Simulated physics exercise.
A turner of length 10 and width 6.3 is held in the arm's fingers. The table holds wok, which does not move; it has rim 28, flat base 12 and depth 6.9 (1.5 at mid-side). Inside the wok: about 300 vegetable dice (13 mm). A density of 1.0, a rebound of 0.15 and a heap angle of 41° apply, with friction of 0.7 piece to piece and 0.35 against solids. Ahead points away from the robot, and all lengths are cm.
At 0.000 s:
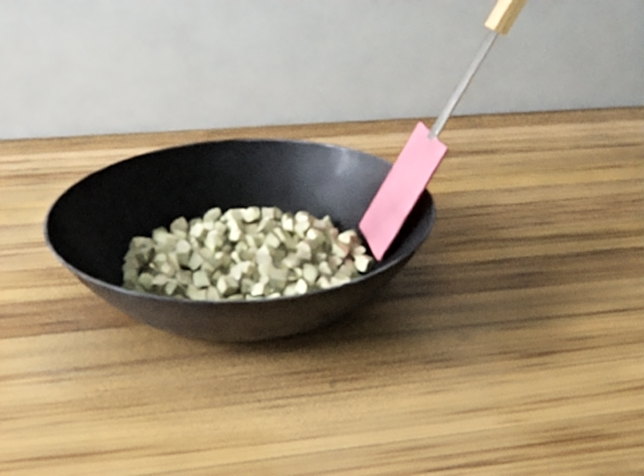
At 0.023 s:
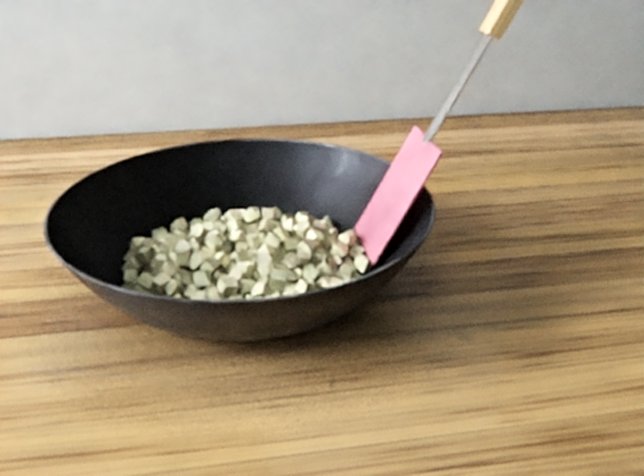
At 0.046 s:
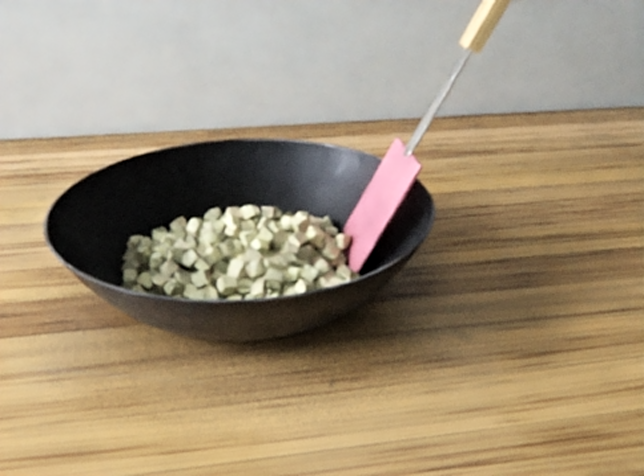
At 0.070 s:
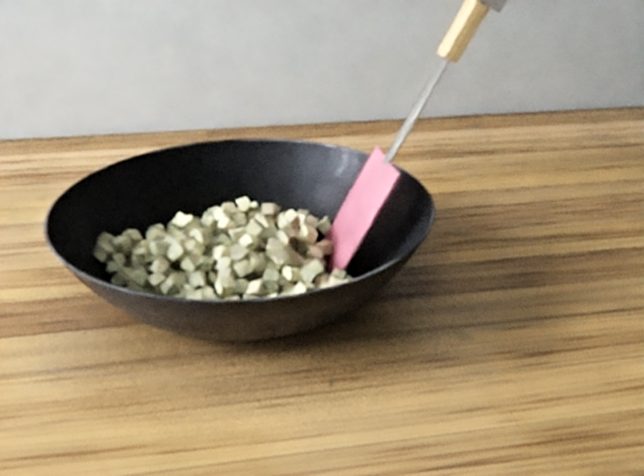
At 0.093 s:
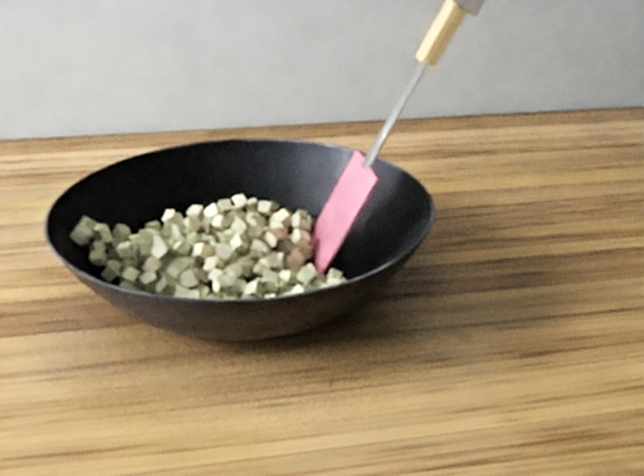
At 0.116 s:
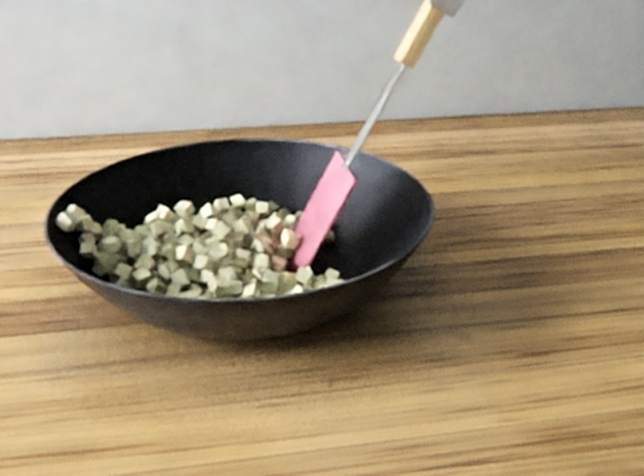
A robot arm pushes diced vegetables leftward across a black wok with a pink turner.
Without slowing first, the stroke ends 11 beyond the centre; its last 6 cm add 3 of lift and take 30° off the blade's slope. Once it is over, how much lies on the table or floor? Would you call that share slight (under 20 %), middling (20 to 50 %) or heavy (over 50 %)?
It is middling.
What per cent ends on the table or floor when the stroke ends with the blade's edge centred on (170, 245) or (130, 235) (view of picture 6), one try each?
Close to 0 and close to 10 per cent, respectively.
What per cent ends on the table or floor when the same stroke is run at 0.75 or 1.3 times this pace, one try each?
First try around 35 %, second try around 30 %.
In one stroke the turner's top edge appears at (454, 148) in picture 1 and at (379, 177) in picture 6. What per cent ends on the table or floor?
Some 35 percent ends up on the table or floor.
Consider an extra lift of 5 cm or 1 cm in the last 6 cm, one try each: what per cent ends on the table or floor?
I'd put it near 25 in a hundred, then near 25 in a hundred.
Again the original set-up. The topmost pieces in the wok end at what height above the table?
It reaches roughly 5.0 cm.
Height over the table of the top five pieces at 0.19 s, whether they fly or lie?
Roughly 7 centimetres.
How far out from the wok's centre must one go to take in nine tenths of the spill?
I'd put it at about 35 centimetres.
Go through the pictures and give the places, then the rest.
The first picture shows turner top edge at (434, 135), sloping 62°; upper third of the load around (251, 253), from x 130 to 365, top at y 215; 304 in the wok.
The second picture shows turner top edge at (428, 138), sloping 62°; upper third of the load around (251, 253), from x 130 to 365, top at y 215.
The third picture shows turner top edge at (409, 151), sloping 62°; upper third of the load around (249, 252), from x 130 to 355, top at y 215.
The fourth picture shows turner top edge at (388, 160), sloping 62°; upper third of the load around (227, 248), from x 105 to 350, top at y 205.
The fifth picture shows turner top edge at (367, 164), sloping 62°; upper third of the load around (211, 245), from x 85 to 345, top at y 200.
The sixth picture shows turner top edge at (347, 165), sloping 62°; upper third of the load around (182, 245), from x 70 to 345, top at y 200; 304 in the wok.
After 0.19 s, sloping 62°, highest piece 8 above the table; 304 in the wok.
After 0.26 s, sloping 52°, highest piece 9 above the table; 301 in the wok, 3 on the blade or in flight.
After 0.50 s, sloping 32°, highest piece 11 above the table; 217 in the wok, 40 on the table or floor, 47 on the blade or in flight.
After 1.55 s, sloping 32°, highest piece 5 above the table; 217 in the wok, 87 on the table or floor.
At rest, 217 in the wok, 87 on the table or floor. That is 29 % on the table or floor.
